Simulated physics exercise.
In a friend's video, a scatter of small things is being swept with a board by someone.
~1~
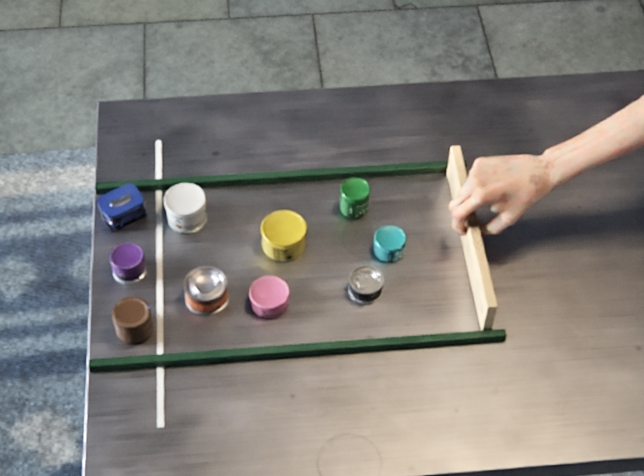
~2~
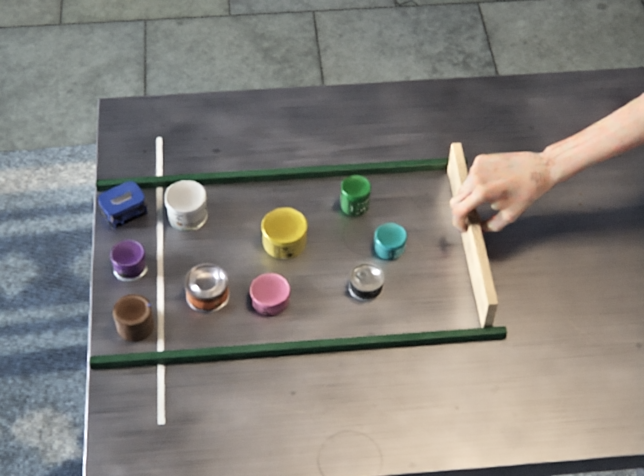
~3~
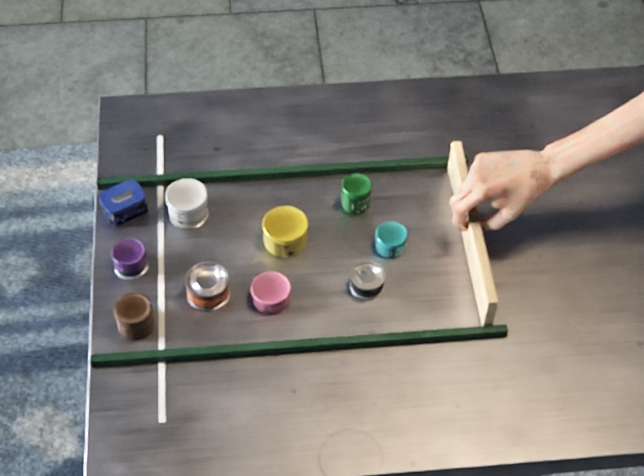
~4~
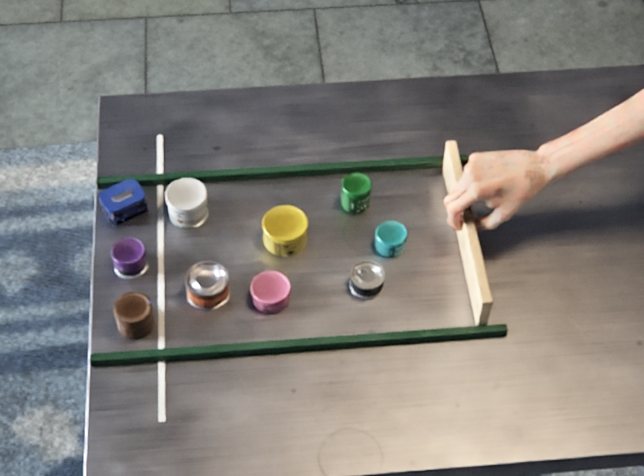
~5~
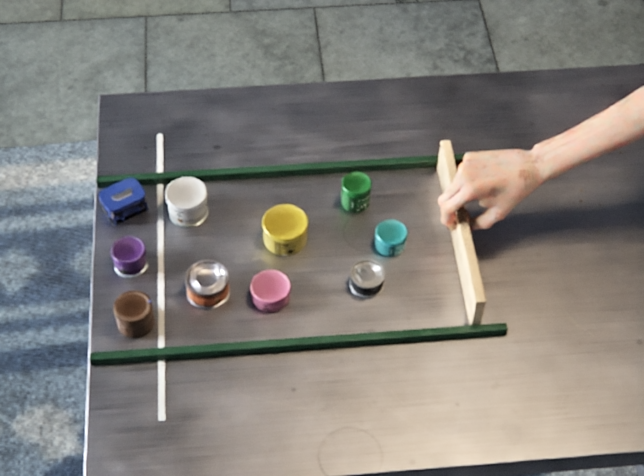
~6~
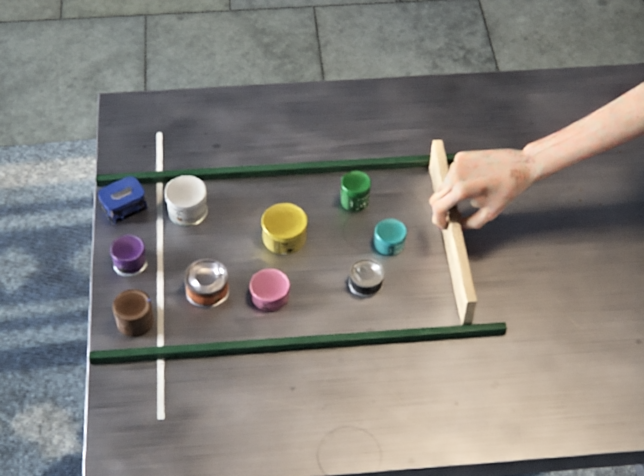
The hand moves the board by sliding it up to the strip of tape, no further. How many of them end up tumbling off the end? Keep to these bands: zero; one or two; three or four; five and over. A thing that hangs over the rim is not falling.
That gives one or two.
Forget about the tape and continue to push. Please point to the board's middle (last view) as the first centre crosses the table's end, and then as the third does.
About (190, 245) and about (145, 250).
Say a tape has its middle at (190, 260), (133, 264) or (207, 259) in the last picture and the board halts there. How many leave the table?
Respectively 0, 5 and 0.
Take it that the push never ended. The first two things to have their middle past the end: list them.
Listed earliest first, the blue case comes before the purple pot.
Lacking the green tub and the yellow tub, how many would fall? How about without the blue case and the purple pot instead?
The counts would be 0 and 0.
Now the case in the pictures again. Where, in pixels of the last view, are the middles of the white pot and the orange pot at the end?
(109, 206), and the other (110, 281).
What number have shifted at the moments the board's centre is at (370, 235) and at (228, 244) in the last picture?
The counts are 3 and 7.
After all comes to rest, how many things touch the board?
That number would be 5.
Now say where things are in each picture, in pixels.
Blue case (122, 208); purple pot (128, 263); brown lid (133, 321); board (470, 235); tape (160, 270), in the first frame.
Purple pot (129, 260); orange pot (207, 288), in the second frame.
Brown lid (135, 316); green tub (356, 194), in the third frame.
Blue case (123, 202); board (466, 230), in the fourth frame.
Purple pot (130, 257); pink tub (271, 291), in the fifth frame.
Blue case (123, 200); purple pot (129, 255); brown lid (134, 313); board (452, 230); tape (160, 262), in the sixth frame.
Soon after, none off yet; blue case at rest near (123, 200); purple pot at rest near (129, 255); brown lid at rest near (134, 313).
By the end, the number that fall off is one or two; fallen, blue case.
